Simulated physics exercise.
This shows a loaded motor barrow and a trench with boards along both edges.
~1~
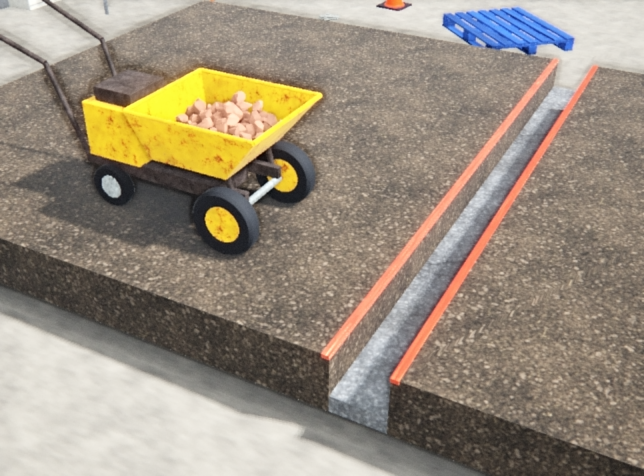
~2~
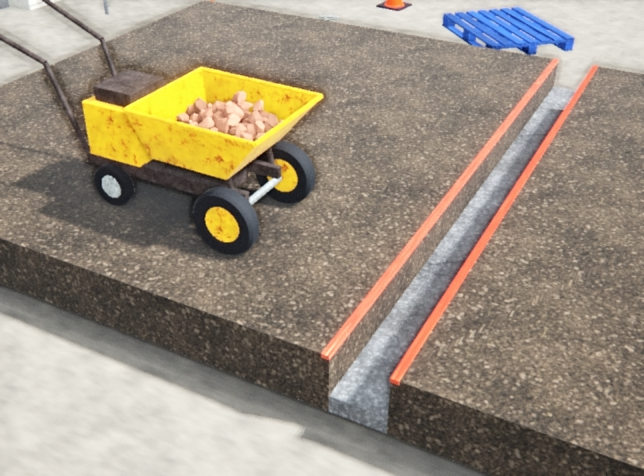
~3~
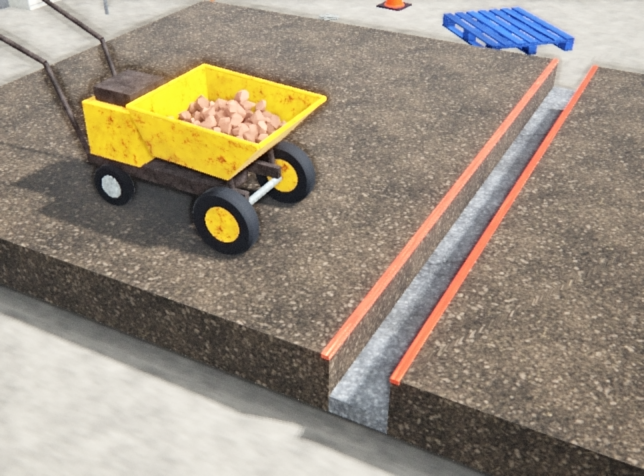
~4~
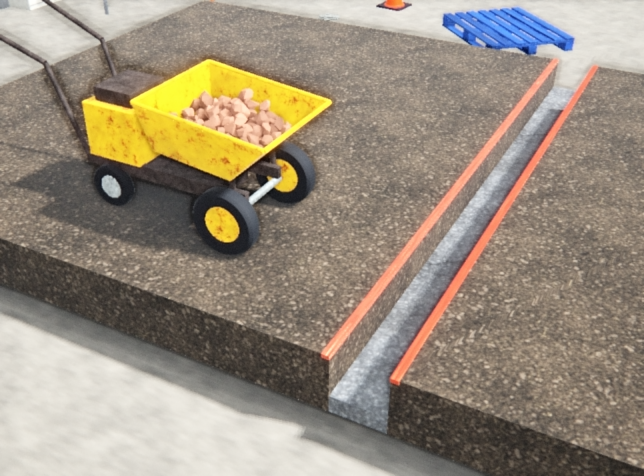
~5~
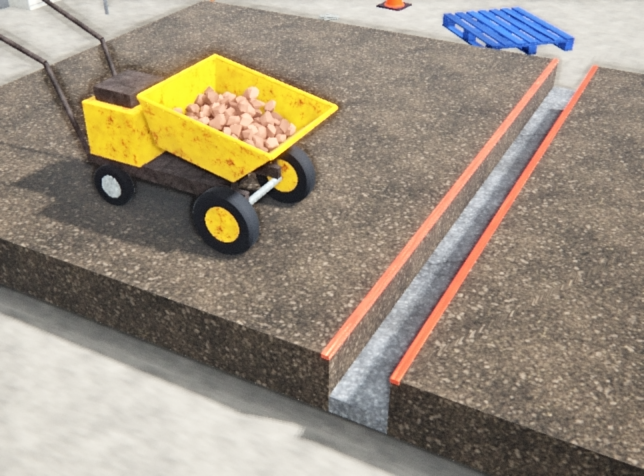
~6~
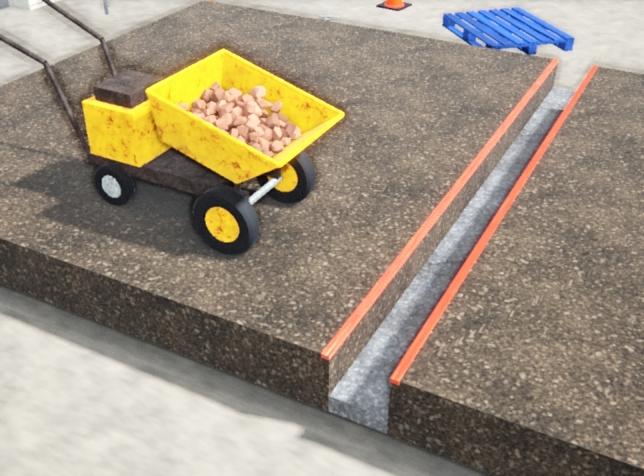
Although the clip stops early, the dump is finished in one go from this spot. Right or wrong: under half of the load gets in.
Right.
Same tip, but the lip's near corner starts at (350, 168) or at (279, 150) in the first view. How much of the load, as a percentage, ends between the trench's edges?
Close to 60 in a hundred, and close to 60 in a hundred.
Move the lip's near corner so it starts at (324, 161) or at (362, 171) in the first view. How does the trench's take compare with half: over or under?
The bulk, then a minority.
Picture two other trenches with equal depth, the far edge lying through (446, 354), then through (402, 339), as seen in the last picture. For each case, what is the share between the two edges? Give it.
Respectively, 30 % and 30 %.
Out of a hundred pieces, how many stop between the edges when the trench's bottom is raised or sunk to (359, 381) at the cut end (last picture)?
That would give roughly 20 percent.
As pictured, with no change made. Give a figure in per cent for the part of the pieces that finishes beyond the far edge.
Roughly 0 percent.
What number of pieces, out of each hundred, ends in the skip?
Estimate: 35 %, roughly.
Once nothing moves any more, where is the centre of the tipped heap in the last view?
I'd mark it at roughly (386, 257).
Soon, skip tipped steeply; all in the skip.
A while on, skip tipped right over; most in the skip; about a quarter short of the trench.
Towards the end, skip tipped right over; about a third in the skip; about a third short of the trench; about a quarter in or heaped over the trench.
Finally, skip tipped right over; about a third in the skip; about a third short of the trench; about a quarter in or heaped over the trench; none beyond it.
